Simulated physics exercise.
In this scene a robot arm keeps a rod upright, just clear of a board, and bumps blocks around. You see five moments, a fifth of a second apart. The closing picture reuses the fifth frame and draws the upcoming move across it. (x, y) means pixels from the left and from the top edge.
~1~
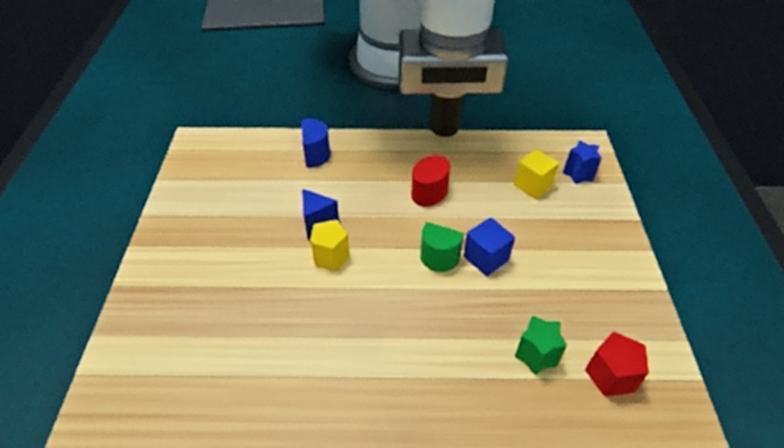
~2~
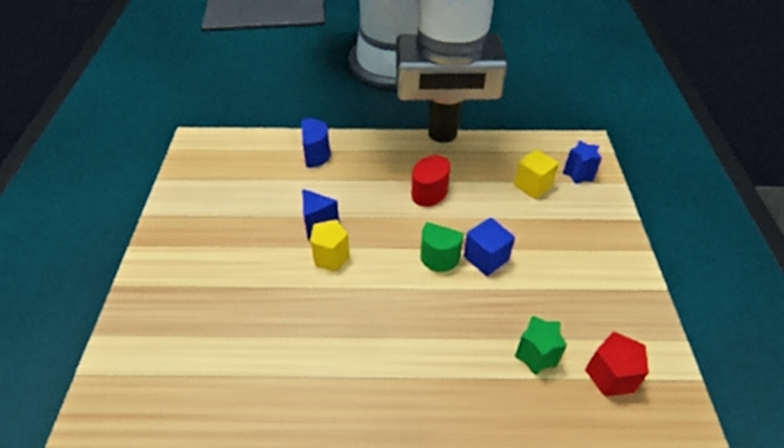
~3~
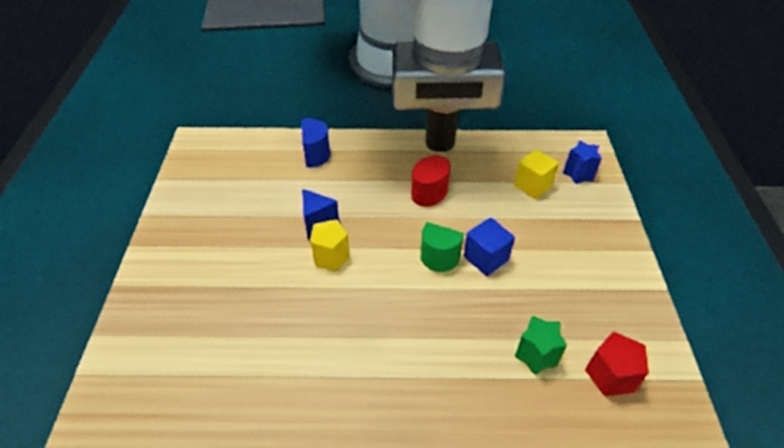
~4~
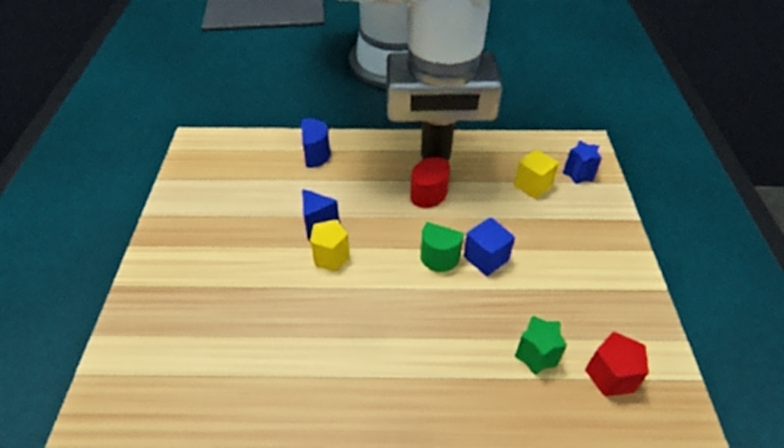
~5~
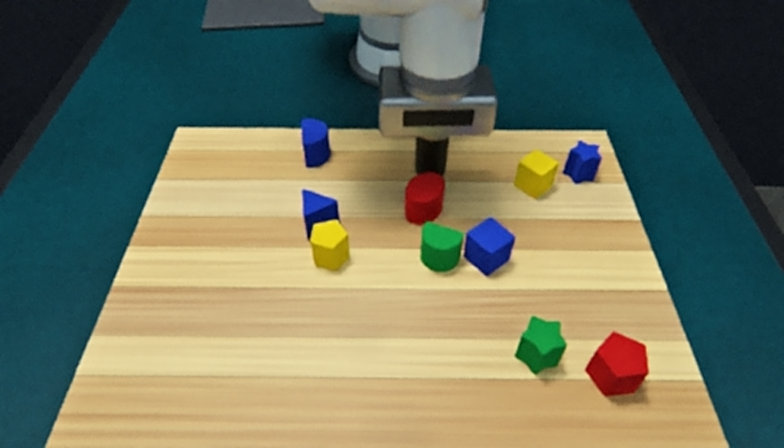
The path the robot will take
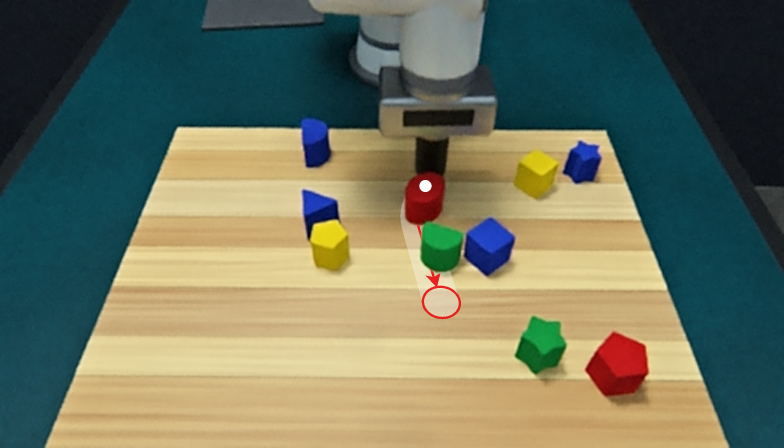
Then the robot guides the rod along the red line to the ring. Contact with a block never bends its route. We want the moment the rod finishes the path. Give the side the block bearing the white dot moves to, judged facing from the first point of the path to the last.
Shifts right.
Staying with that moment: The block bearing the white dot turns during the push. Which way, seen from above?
The block turns clockwise.
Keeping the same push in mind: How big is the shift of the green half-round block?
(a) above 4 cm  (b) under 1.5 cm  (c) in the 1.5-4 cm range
Answer: A.
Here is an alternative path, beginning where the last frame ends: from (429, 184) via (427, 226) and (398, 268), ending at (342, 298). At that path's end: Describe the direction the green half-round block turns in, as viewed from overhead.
It turns counter-clockwise.
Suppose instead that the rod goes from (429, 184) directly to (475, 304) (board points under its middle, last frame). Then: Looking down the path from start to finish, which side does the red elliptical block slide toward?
Taking start-to-end as forward, the block's sideways shift goes to the right.
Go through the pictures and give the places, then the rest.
Lower end of the rod at (445, 128), tops of blocks, red elliptical block at (432, 168), green half-round block at (441, 236), blue square piece at (491, 234), in the first picture.
Rod at (443, 134), blocks as before, in the second picture.
Rod at (440, 143), blocks as before, in the third picture.
Rod at (436, 154), red elliptical block at (431, 170), in the fourth picture.
Rod at (430, 169), red elliptical block at (425, 186), green half-round block at (441, 236), blue square piece at (491, 234), in the fifth picture.
The drawn path runs from (429, 184) by way of (417, 218) and (428, 257) to (441, 302); the dot is on the red elliptical block.
What follows on the original path. One third of the way, rod at (418, 204); red elliptical block at (412, 224); green half-round block at (443, 244), turned 40° anticlockwise.
Two thirds of the way, rod at (429, 243); red elliptical block at (404, 258), turned 55° clockwise; green half-round block at (450, 266), turned 95° anticlockwise.
At the end, rod at (443, 288); red elliptical block at (403, 278), turned 125° clockwise; green half-round block at (474, 311), turned 115° anticlockwise; blue square piece not moved.
